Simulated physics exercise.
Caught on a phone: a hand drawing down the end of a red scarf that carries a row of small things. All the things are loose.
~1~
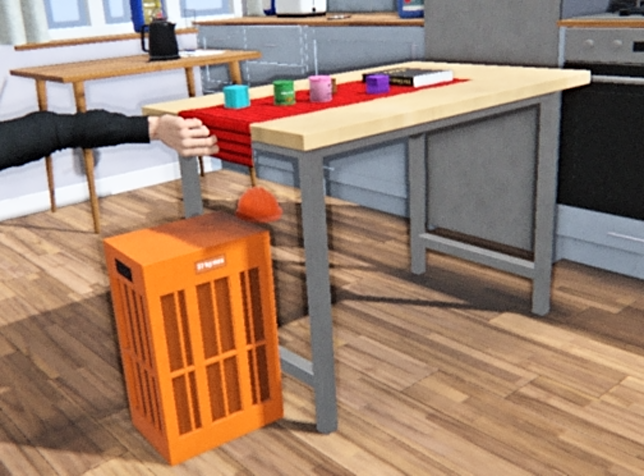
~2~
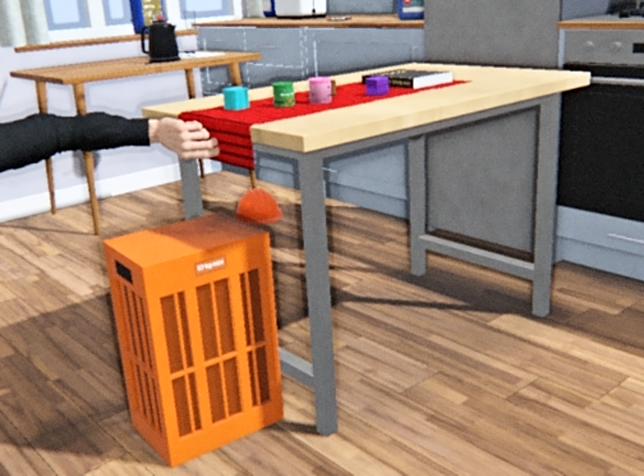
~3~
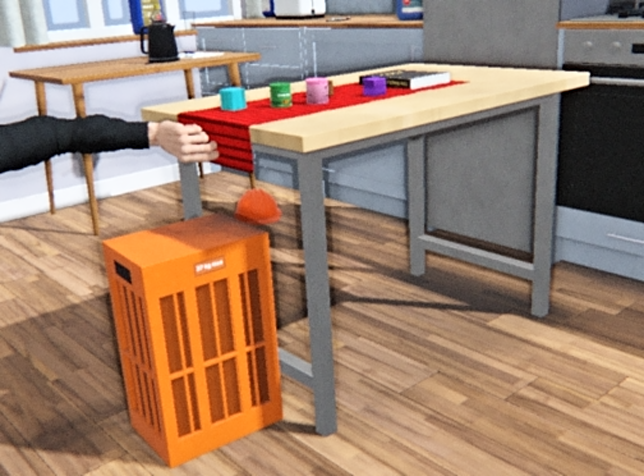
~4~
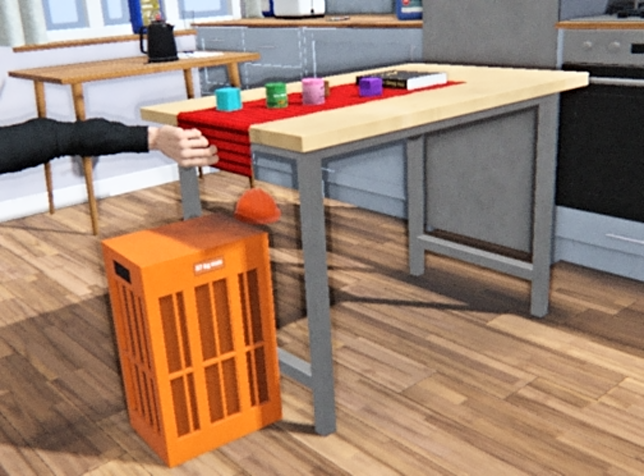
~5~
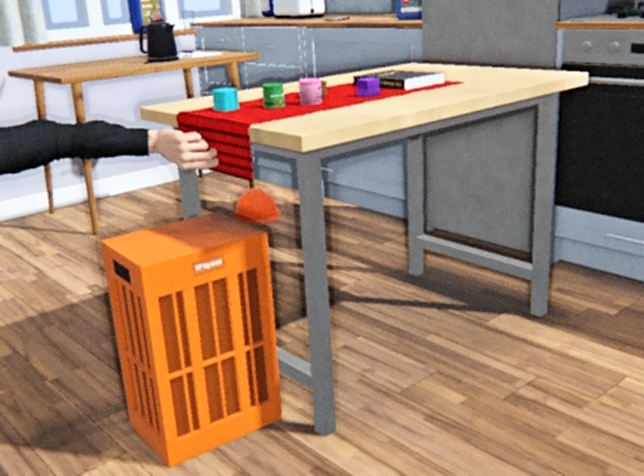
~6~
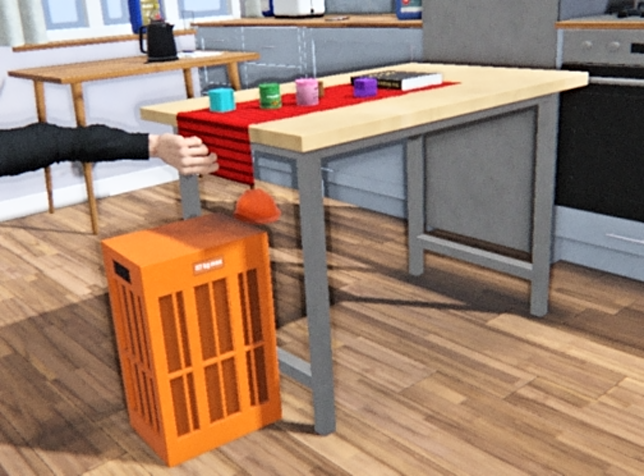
A hand drew the end of a red scarf slowly down over the table's edge, and the small colourful things on it slid slightly left along the tabletop, above an orange crate that stayed still.
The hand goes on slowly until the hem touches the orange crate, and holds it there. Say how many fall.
The table loses one.
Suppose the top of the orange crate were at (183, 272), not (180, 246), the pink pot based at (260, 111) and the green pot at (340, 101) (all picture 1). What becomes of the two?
The pink pot tumbles off; the green pot survives.
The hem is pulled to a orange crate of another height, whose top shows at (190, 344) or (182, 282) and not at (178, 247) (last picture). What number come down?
It would be 4 and 2.
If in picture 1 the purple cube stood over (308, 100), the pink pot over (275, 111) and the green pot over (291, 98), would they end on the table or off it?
The purple cube does not fall; the pink pot tumbles off; the green pot stays on.
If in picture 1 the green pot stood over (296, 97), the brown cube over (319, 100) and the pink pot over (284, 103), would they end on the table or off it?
The green pot remains up, the brown cube does not fall, the pink pot holds on.
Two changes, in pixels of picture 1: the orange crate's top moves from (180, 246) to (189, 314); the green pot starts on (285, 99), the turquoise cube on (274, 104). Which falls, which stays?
The green pot falls; the turquoise cube drops off.
Soon after, hem near (218, 198); all still up.
Then, hem on the crate; turquoise cube gone.
At rest, hem on the crate; turquoise cube gone. The count of fallen things is one.
